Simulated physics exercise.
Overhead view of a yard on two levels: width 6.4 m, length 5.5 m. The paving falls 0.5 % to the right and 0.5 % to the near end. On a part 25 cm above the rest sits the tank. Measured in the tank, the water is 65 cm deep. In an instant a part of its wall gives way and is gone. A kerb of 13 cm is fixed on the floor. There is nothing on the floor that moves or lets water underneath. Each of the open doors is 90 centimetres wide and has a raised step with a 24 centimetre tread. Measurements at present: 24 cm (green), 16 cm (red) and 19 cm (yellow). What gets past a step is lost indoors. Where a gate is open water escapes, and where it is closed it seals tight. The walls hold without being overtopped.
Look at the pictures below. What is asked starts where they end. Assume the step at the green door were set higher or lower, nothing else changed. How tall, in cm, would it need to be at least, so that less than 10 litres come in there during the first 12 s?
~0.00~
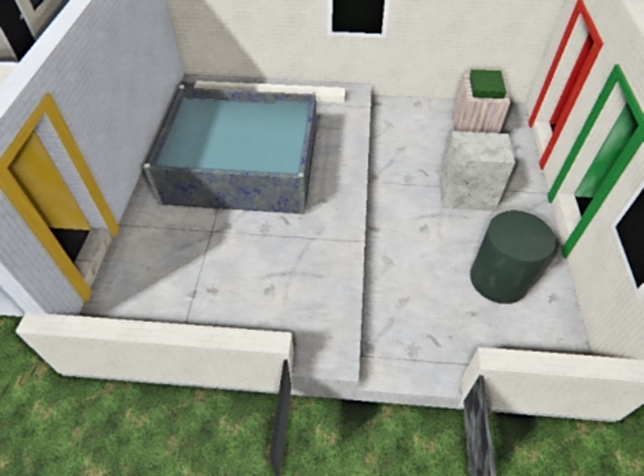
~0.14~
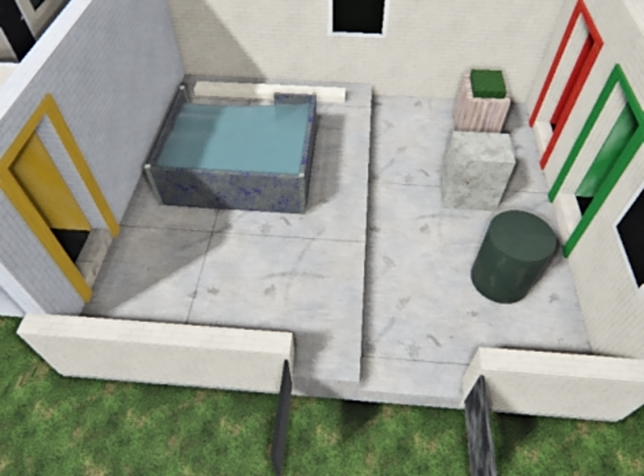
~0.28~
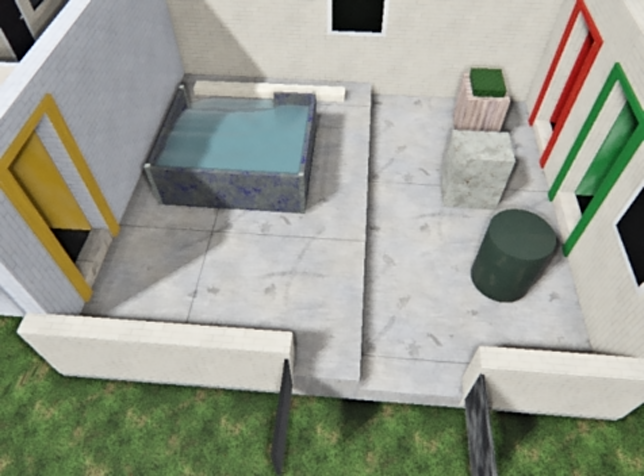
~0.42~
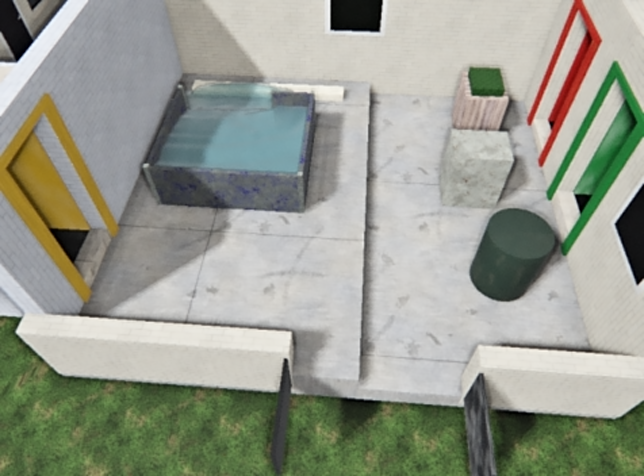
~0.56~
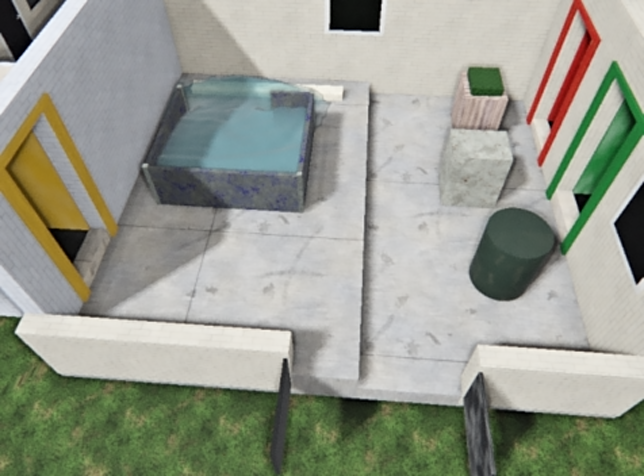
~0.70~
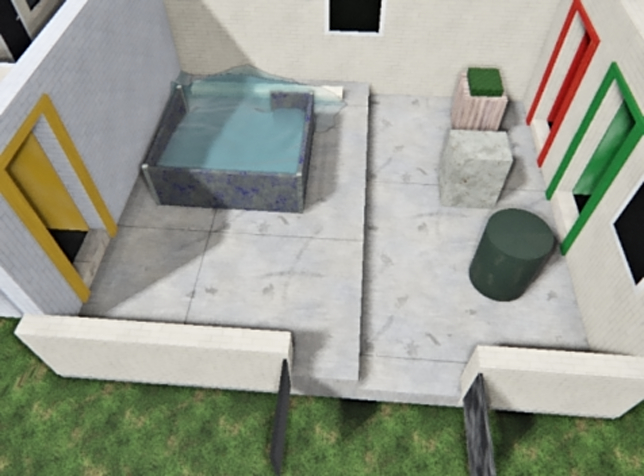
It would need to be roughly 9 cm tall.
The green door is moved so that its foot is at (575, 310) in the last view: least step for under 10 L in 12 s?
You'd want it roughly 12.5 cm high.
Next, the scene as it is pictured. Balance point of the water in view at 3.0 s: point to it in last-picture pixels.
I'd put it close to (263, 134).
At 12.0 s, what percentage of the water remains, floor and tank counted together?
Remaining share: Around 88 %.
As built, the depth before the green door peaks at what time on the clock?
Crest at t of about 11.0 s.
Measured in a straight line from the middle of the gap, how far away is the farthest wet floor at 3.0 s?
About 5.2 m.
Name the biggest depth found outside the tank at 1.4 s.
I'd estimate roughly 56 cm.
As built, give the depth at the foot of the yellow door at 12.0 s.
Roughly 2.0 cm deep.
After 1.4 s water covers 20 % of the floor, deepest (56 cm) near (174, 94); it has not reached the green door.
After 3.0 s water covers 45 % of the floor, deepest (28 cm) near (176, 113); it has not reached the green door.
After 12.0 s water covers 85 % of the floor, deepest (13 cm) near (562, 384); 8 cm at the green door, 0 litres in over its 24 cm step.
At the green door as built, the water arrived by 3.7 s and peaked near 11 cm at 11.0 s.
With a step of 7.5 cm, 21 litres would have come in within the 12 s; with 10 cm, 7 litres. So under 10 litres takes about 9 cm.
